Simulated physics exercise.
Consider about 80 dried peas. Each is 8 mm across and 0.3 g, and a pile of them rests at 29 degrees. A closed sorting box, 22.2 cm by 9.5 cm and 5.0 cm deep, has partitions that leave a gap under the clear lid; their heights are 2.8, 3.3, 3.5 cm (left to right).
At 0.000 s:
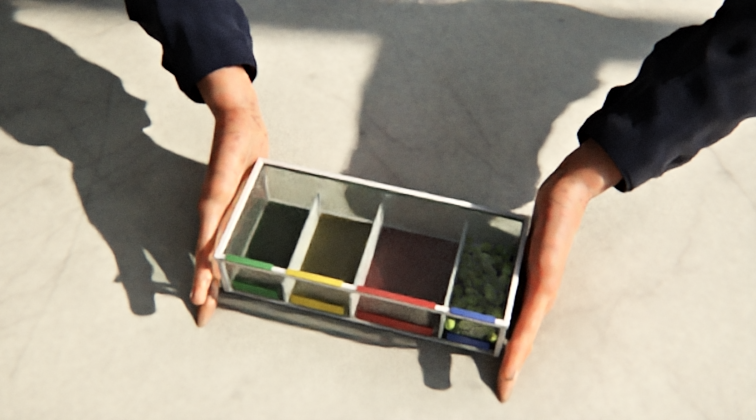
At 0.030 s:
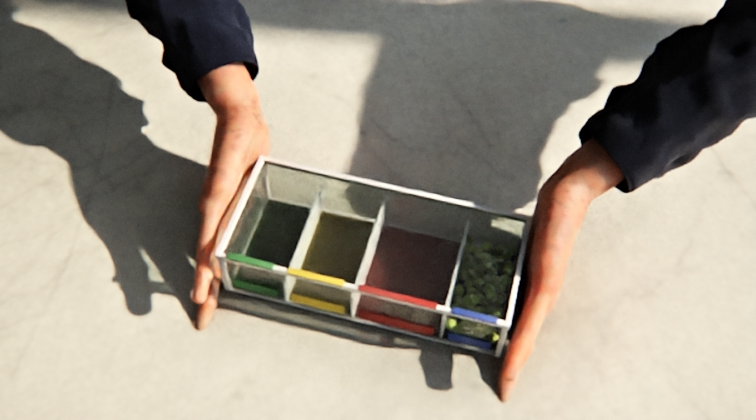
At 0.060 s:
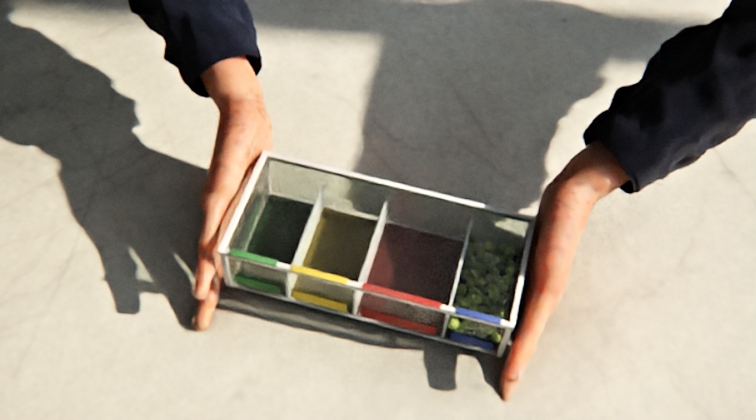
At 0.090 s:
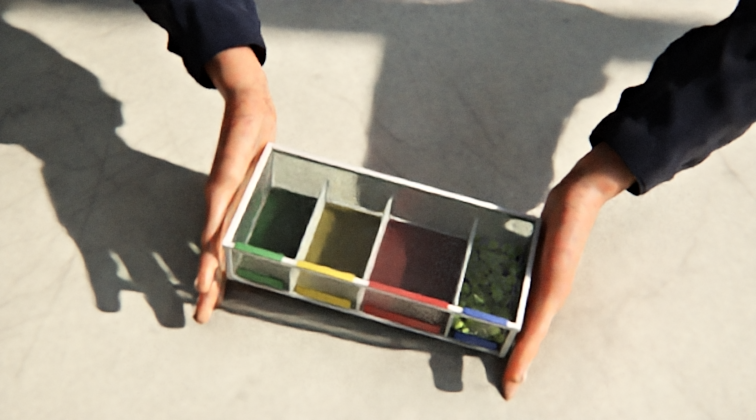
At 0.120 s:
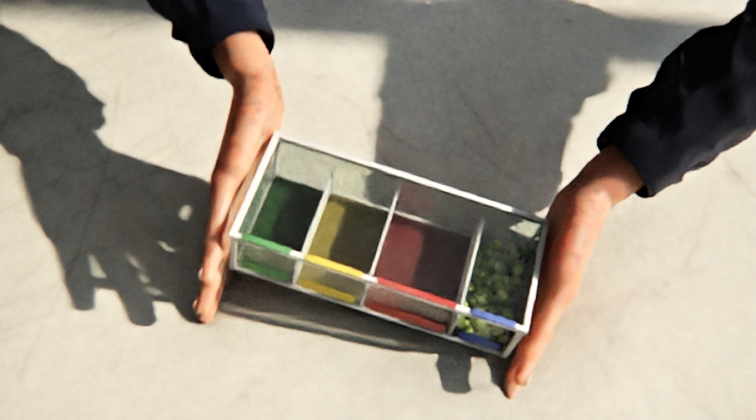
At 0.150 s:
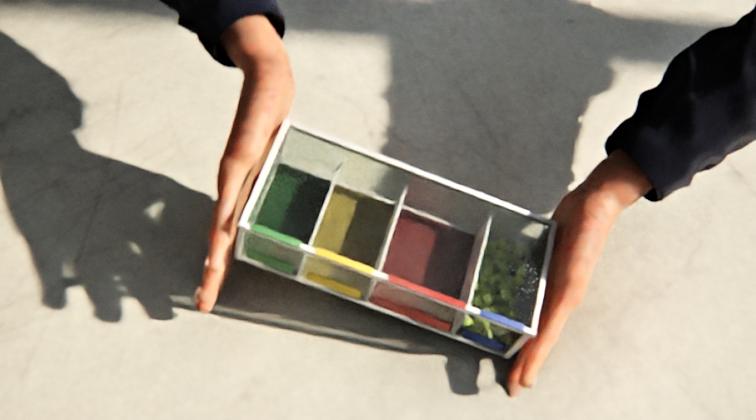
Two hands holding a clear box with green, yellow, red and blue sections, gradually tilting it down toward the right.
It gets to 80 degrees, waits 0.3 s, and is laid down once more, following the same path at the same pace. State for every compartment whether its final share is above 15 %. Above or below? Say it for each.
Red: Below, blue: Above, green: Below, yellow: Below.
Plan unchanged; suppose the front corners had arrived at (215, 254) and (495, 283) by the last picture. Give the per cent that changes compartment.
Some 45 %.
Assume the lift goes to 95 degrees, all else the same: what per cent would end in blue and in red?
Then the blue compartment would keep 100 per cent and the red one 0 per cent.
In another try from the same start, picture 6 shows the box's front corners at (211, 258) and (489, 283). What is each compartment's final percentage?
Red = 25 %, blue = 55 %, green = 15 %, yellow = 5 %.
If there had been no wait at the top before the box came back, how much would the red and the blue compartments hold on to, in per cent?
Red 0; blue 100.
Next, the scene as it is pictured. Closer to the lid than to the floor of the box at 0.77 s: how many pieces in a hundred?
Around 10 %.
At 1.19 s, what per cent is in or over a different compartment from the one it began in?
Estimate: Roughly 0 in a hundred.
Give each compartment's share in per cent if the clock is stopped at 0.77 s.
Red 0 %, blue 100 %, green 0 %, yellow 0 %.
Then, at 0.77 s, tilt 80 degrees; blue 100 %.
After 1.19 s, tilt 46 degrees; blue 100 %.
Then, at 1.68 s, tilt 0 degrees; blue 100 %.
In the end, at 2.1 s, red 0 %, blue 100 %, green 0 %, yellow 0 %.
